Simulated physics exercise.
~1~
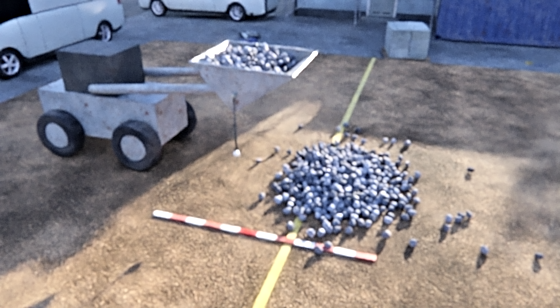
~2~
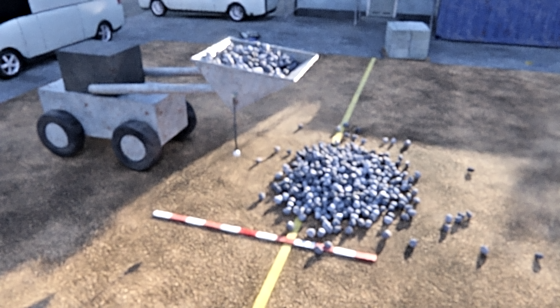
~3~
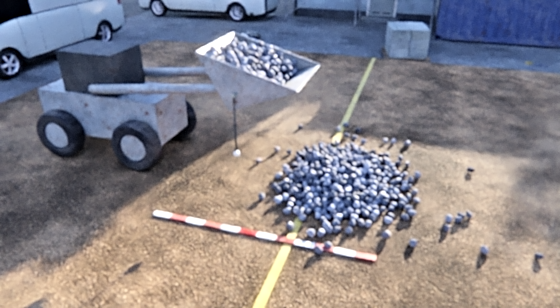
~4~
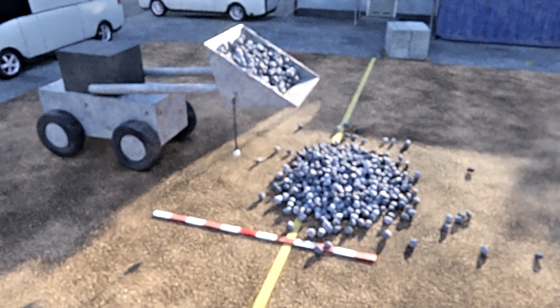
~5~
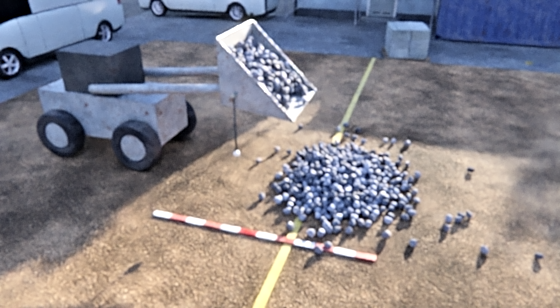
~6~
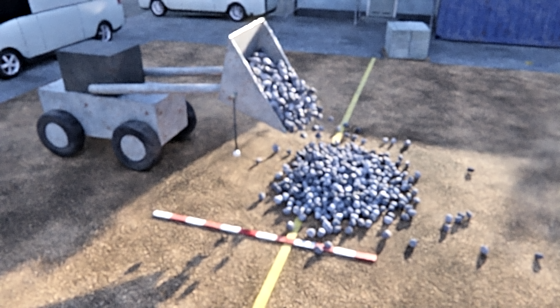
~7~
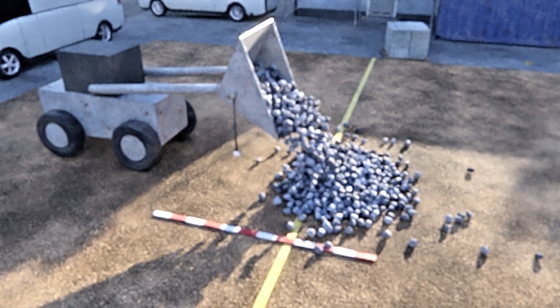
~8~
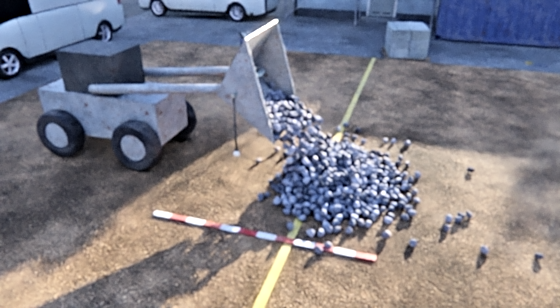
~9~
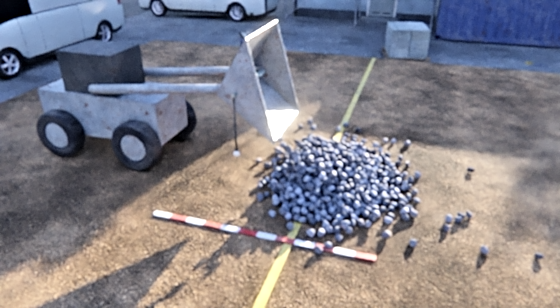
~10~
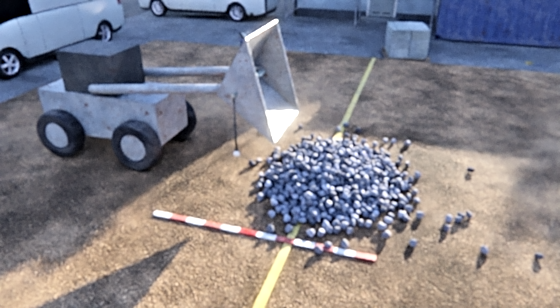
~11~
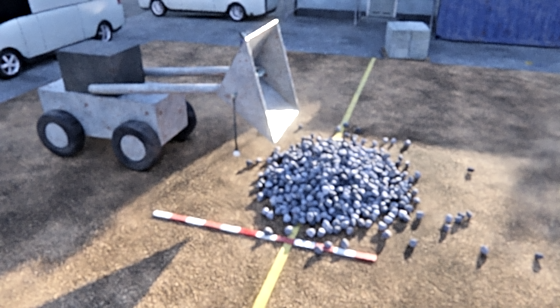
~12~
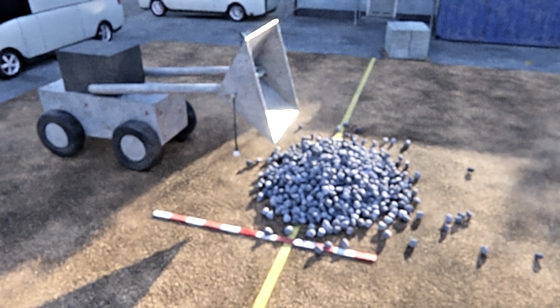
A metal bucket on a small wheeled loader tips forward steeply, and its load of grey stones slides out onto the heap lying across a yellow line. The bucket then stays tilted and empty beside the enlarged pile, behind a red and white striped staff.
